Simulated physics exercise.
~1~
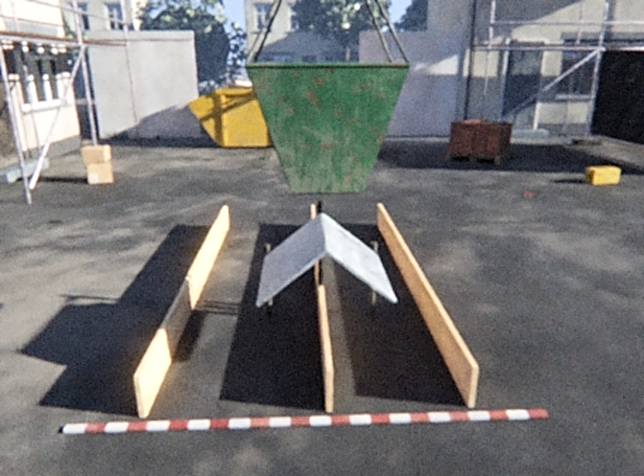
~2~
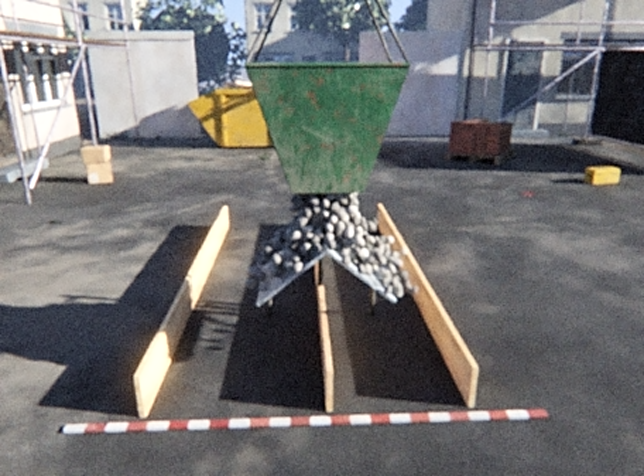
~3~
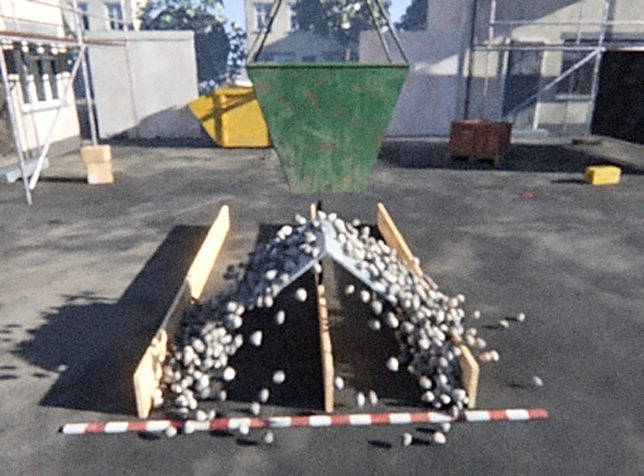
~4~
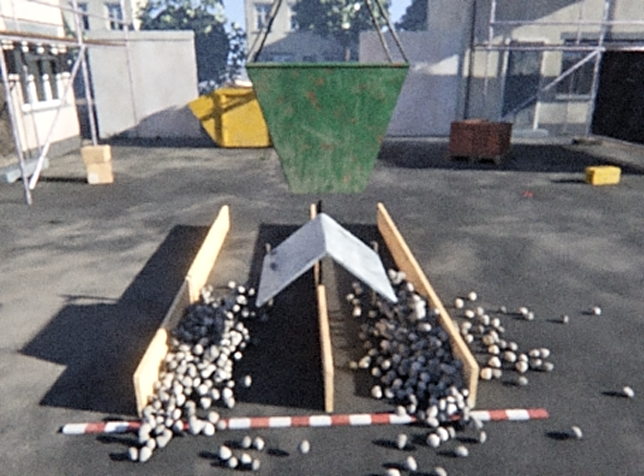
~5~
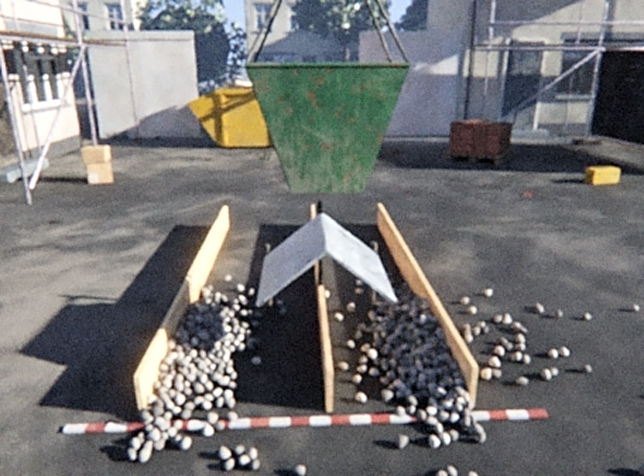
In a paved yard, grey stones dropped from the bottom of a hanging green skip onto a peaked metal sheet, slid down both sides and settled in two heaps between the wooden boards, with some scattered in front and beyond the right board.
